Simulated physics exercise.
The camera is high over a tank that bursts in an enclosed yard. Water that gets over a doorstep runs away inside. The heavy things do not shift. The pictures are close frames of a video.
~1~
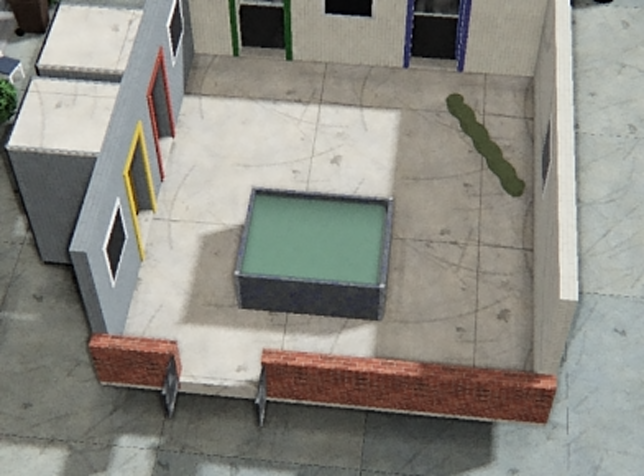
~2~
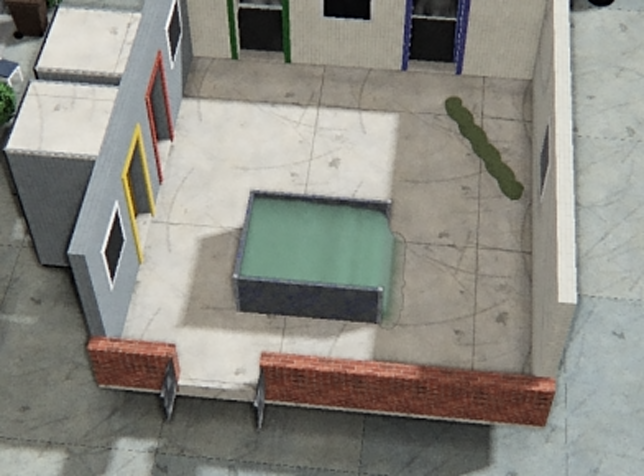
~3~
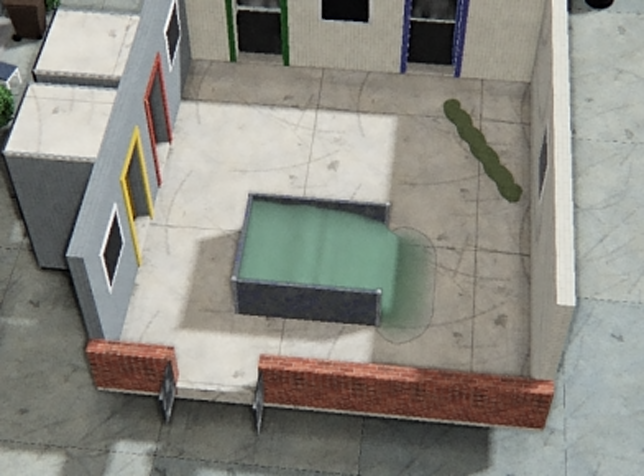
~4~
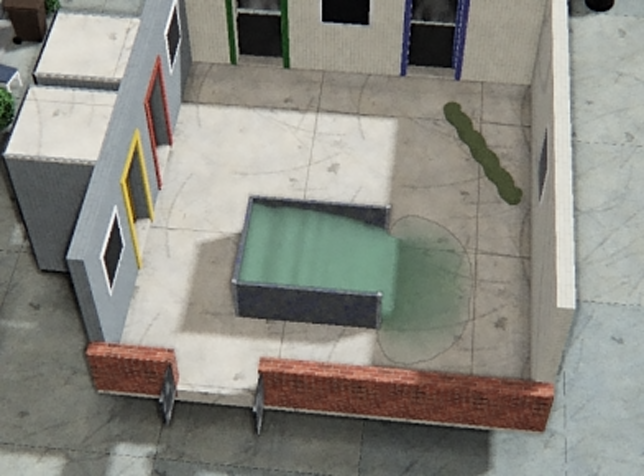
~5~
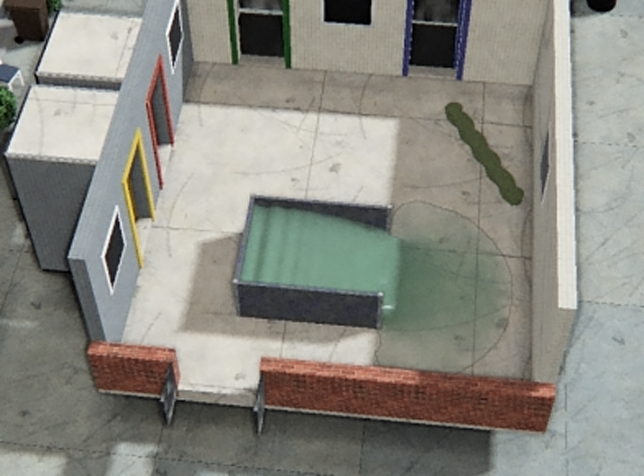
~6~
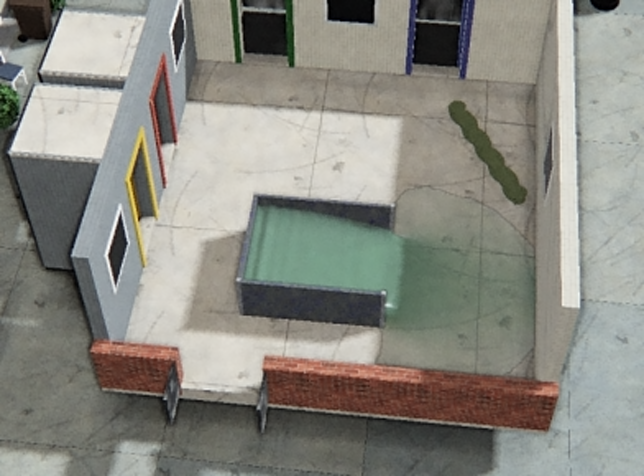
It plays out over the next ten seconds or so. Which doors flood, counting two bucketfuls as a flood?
The yellow door holds within the limit; the blue door holds within the limit; the green door floods; the red door floods.
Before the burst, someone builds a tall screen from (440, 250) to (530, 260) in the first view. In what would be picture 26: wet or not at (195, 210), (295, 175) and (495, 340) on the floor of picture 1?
One after the other: Clear, free of water, covered.
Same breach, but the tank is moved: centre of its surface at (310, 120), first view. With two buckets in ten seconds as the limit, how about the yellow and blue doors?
One by one: The yellow one is under; the blue one is over.
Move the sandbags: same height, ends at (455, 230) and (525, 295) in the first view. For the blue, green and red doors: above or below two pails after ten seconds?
One by one: The blue door takes more, the green door passes that mark, the red door is under.
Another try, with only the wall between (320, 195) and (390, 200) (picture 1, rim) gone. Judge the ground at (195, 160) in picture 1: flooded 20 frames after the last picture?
Answer: Clear.
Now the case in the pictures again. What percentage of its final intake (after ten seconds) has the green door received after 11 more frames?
Roughly 0 per cent.
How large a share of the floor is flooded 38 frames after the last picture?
Some 95 per cent.
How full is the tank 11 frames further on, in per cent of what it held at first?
About 32 per cent.
A moment on, water covers 25 % of the floor; the yellow door not reached, the blue door not reached, the green door not reached, the red door not reached.
Next, water covers 30 % of the floor; the yellow door not reached, the blue door not reached, the green door not reached, the red door not reached.
Then, water covers 55 % of the floor; the yellow door not reached, the blue door wet at the sill, nothing in, the green door not reached, the red door not reached.
Later, water covers 95 % of the floor; the yellow door wet at the sill, nothing in, the blue door under two buckets in, the green door under two buckets in, the red door wet at the sill, nothing in.
In the end, water covers 95 % of the floor; the yellow door wet at the sill, nothing in, the blue door under two buckets in, the green door over two buckets in, the red door over two buckets in.
